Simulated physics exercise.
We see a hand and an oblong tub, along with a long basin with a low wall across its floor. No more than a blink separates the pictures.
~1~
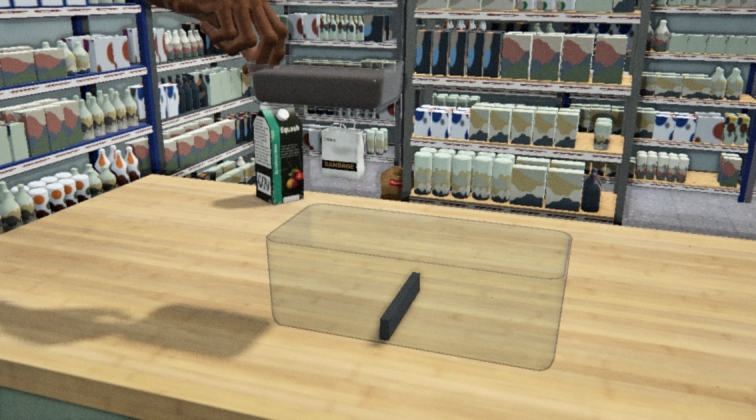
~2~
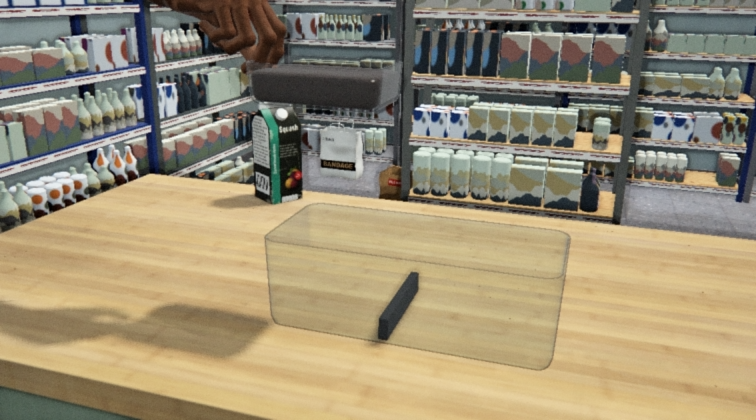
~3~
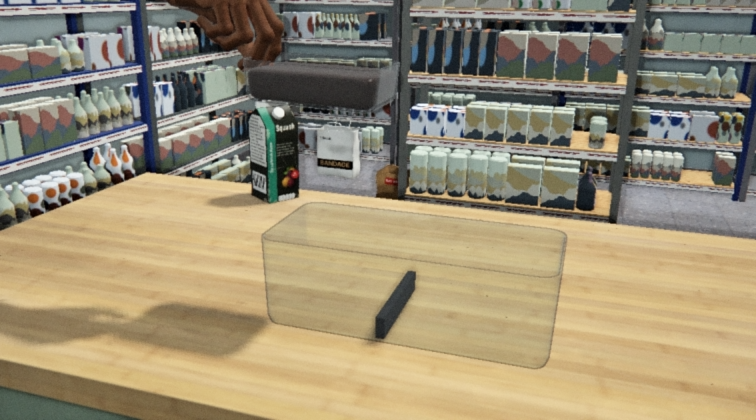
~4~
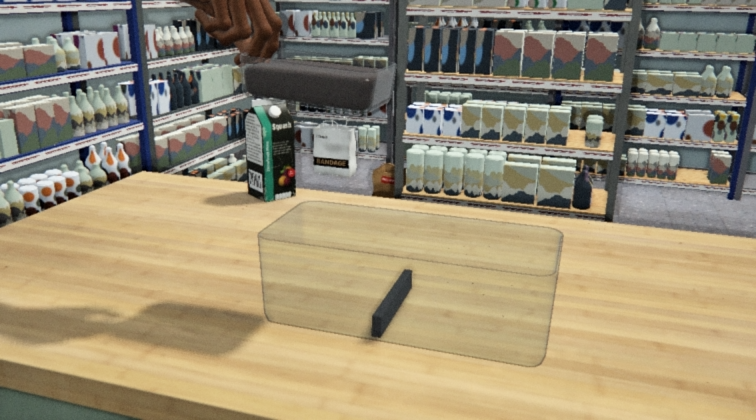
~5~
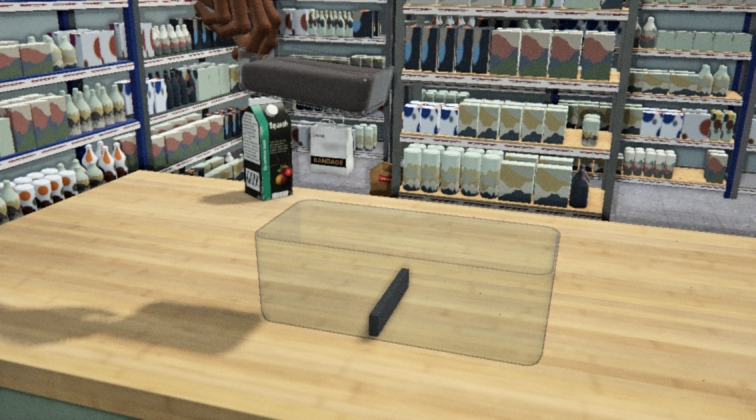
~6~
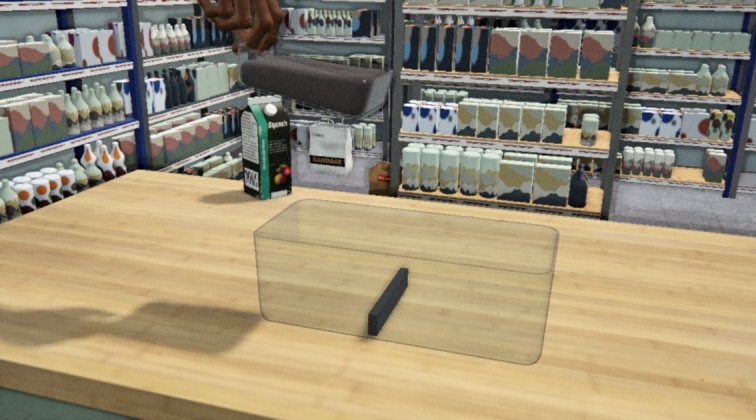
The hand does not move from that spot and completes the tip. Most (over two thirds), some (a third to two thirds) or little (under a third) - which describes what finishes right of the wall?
Most.
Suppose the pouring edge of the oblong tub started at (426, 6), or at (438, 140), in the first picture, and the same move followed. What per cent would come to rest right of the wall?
The first start yields 70 per cent, the second 80 per cent.
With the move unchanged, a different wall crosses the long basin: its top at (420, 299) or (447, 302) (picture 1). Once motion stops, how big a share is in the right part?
First try close to 70 percent, second try close to 50 percent.
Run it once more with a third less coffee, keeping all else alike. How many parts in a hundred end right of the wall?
It comes to near 70 per cent.
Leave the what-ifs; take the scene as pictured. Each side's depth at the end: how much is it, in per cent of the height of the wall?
Left of the wall 20 %, right of the wall 50 %.
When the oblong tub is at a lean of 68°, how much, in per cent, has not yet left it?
I'd reckon near 15 percent is still held at that tilt.
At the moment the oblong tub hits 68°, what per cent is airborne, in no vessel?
Airborne share: Approx. 60 %.
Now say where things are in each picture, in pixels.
The first frame shows tilt 0°; pouring edge (393, 68); surface from (269, 69) to (392, 75); the long basin's rim runs from (289, 221) to (568, 256); the wall's top is at (402, 295).
The second frame shows tilt 0°; pouring edge (392, 68); surface from (268, 68) to (391, 76).
The third frame shows tilt 2°; pouring edge (389, 68); surface from (266, 66) to (388, 76).
The fourth frame shows tilt 4°; pouring edge (386, 70); surface from (262, 63) to (385, 75).
The fifth frame shows tilt 7°; pouring edge (384, 73); surface from (259, 61) to (383, 76).
The sixth frame shows tilt 11°; pouring edge (383, 78); surface from (258, 60) to (383, 76).
A moment on, the oblong tub is tipped part way and 16 per cent is still to pour, 1 is left of the wall and 25 right of it.
Next, the oblong tub is tipped right over and 2 per cent is still to pour, 13 is left of the wall and 74 right of it.
Then the oblong tub is tipped right over and 0 per cent is still to pour, 19 is left of the wall and 75 right of it.
Later the oblong tub is tipped right over and 0 per cent is still to pour, 19 is left of the wall and 75 right of it.
At rest 19 per cent lies left of the wall, 75 right of it and 6 outside.
